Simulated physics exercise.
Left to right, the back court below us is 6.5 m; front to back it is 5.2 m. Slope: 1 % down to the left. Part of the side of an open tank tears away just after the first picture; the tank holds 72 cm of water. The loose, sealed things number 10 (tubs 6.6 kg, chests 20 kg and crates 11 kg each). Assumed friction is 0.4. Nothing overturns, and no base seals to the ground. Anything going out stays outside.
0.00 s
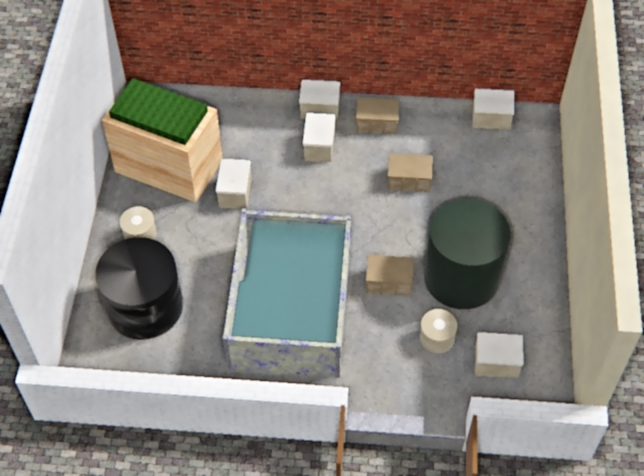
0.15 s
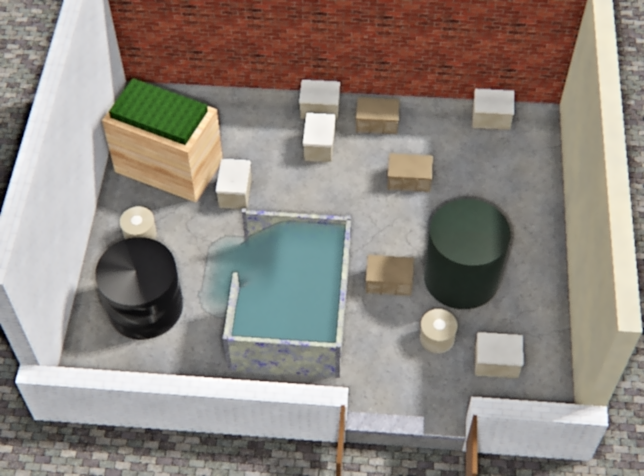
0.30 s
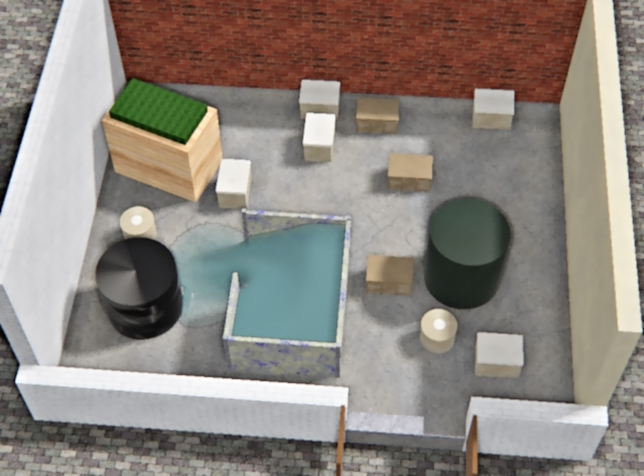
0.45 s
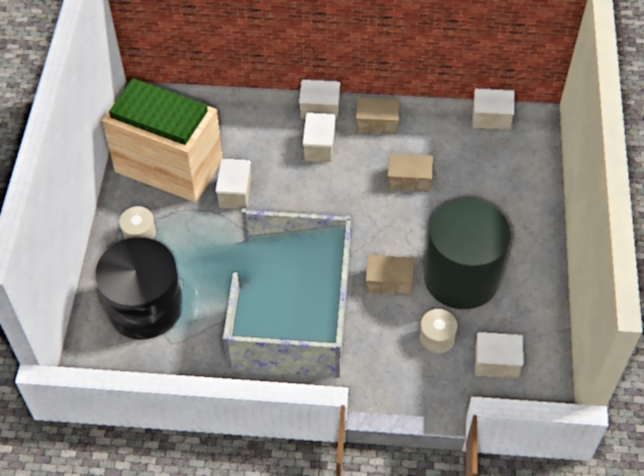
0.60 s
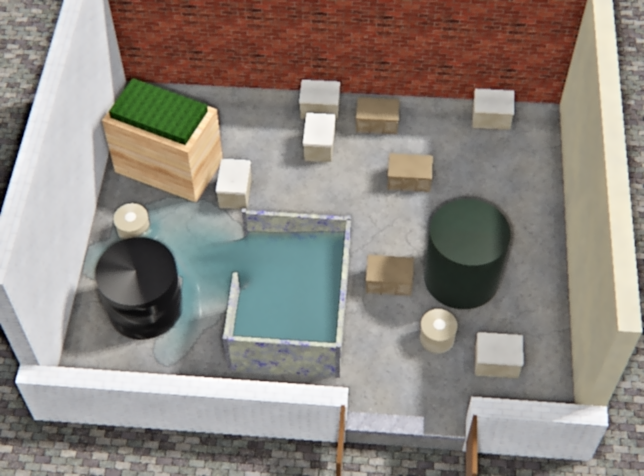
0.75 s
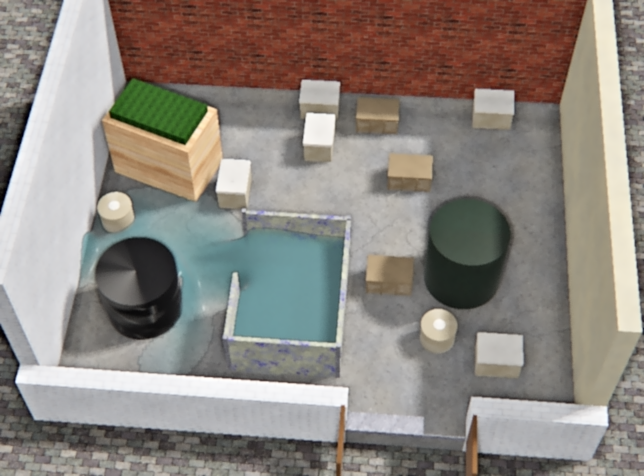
The walled courtyard's open tank lost part of its left side, and water poured out across the floor, spreading around the black barrel and nudging a small pale tub toward the left wall.
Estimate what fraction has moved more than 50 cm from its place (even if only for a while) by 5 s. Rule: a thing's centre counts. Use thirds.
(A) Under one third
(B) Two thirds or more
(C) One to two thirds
Under one third.
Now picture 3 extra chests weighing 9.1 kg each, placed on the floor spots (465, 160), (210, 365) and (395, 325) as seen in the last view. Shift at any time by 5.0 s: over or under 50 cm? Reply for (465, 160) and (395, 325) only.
Below, below.
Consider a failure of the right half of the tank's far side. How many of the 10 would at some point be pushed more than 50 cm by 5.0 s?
Then the count would be 5.
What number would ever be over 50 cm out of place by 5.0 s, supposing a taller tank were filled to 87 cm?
In that case the number is 2.
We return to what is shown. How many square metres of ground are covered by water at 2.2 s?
About 11.5 m2.
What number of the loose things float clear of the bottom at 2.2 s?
1.
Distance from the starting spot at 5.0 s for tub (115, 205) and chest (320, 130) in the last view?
Taking them in turn, I get 100 cm for the first and 0 cm for the second.
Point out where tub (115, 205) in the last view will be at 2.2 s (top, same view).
Position: Approx. (108, 160).
After 1.1 s 1 of 10 are over 50 cm from their spots; 1 afloat.
After 2.2 s 1 of 10 are over 50 cm from their spots; 1 afloat.
After 3.5 s 1 of 10 are over 50 cm from their spots; 1 afloat.
After 5.0 s 2 of 10 are over 50 cm from their spots, and 2 have been at some point; 1 afloat.
